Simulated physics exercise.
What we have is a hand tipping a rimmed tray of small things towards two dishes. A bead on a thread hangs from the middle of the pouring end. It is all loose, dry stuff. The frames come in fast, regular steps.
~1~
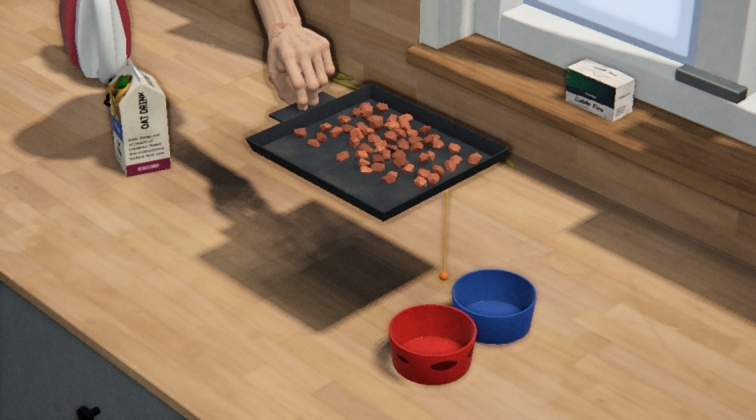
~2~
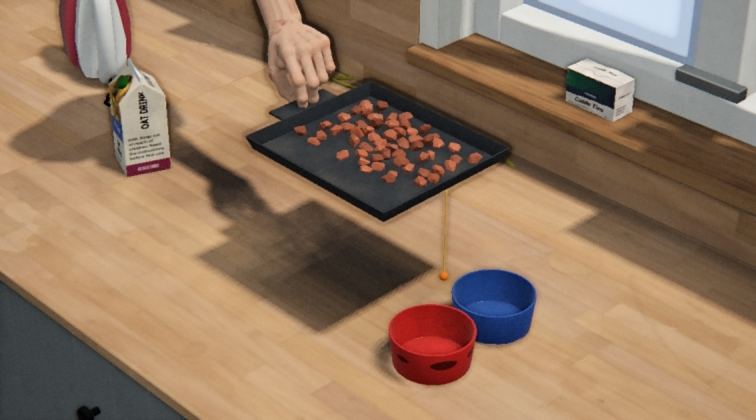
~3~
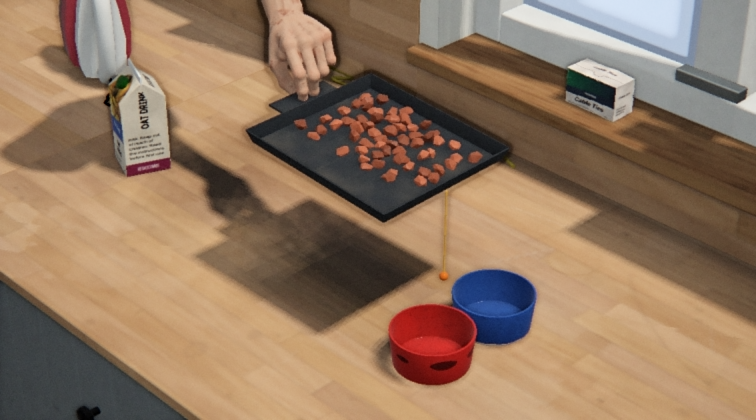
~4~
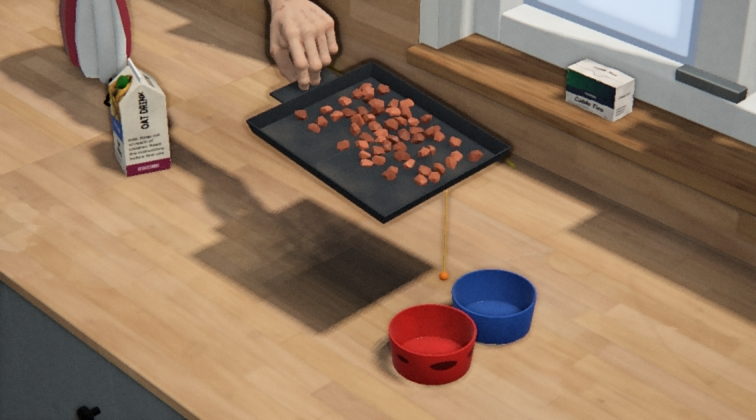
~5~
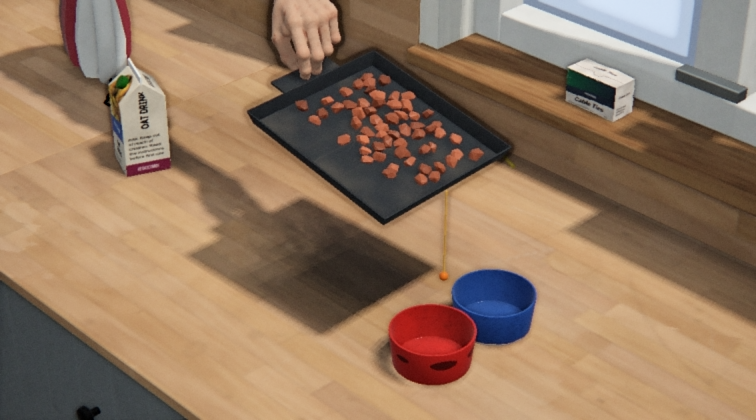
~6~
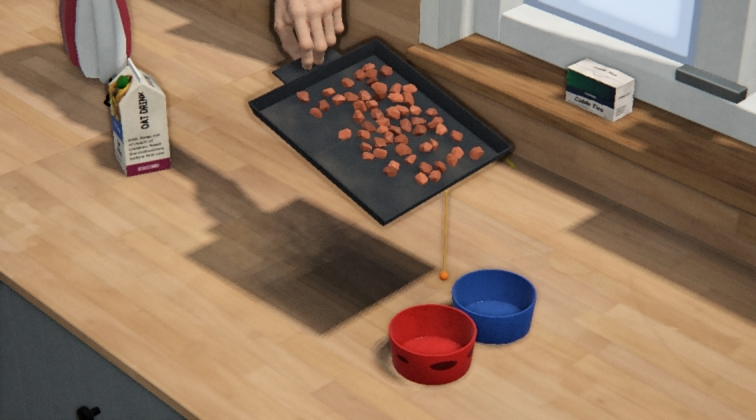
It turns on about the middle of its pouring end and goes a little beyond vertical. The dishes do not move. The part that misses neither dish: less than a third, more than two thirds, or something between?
They take over two thirds between them.
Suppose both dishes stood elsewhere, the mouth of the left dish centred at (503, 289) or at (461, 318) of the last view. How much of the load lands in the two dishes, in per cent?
First some 20, then 60 per cent.
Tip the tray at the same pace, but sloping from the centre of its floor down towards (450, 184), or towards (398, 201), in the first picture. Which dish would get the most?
In turn: The dish on the right; the left one.
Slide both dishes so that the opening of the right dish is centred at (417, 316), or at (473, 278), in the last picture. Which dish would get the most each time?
One: Right. Two: The left dish.
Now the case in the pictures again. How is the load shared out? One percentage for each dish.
About: Left dish 60, right dish 30 per cent.
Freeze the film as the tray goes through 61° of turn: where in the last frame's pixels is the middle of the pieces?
Roughly at (431, 189).
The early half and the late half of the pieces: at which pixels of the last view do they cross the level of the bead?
Around (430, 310) and then (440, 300).
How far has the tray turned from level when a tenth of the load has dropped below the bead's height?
Around 65° of tilt.
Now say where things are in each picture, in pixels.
In the first picture, corners of the pouring end near (384, 208) and (501, 148), level; middle of the load near (380, 144), bits of crushed brick; left dish near (464, 362); right dish near (525, 323); bead on its thread near (444, 276).
In the second picture, corners of the pouring end near (384, 208) and (502, 148), level; middle of the load near (380, 143).
In the third picture, corners of the pouring end near (384, 210) and (502, 147), tipped barely, lowest at the left corner; middle of the load near (380, 139).
In the fourth picture, corners of the pouring end near (385, 211) and (503, 147), tipped a little, lowest at the left corner; middle of the load near (381, 133).
In the fifth picture, corners of the pouring end near (385, 213) and (503, 146), tipped a little, lowest at the left corner; middle of the load near (382, 128).
In the sixth picture, corners of the pouring end near (385, 215) and (504, 146), tipped clearly, lowest at the left corner; middle of the load near (383, 122); left dish near (464, 362); right dish near (525, 323).
Shortly afterwards, tray tipped steeply; the bulk on the tray; only a few in the left dish; a little in the air.
Next, tray tipped right over; near a quarter on the tray; near a third in the left dish; a little in the right dish; a little outside both; near a quarter in the air.
Some moments later, tray tipped past a quarter turn; near half in the left dish; near a quarter in the right dish; a little outside both.
In the end, tray tipped past a quarter turn; near half in the left dish; near a quarter in the right dish; a little outside both.
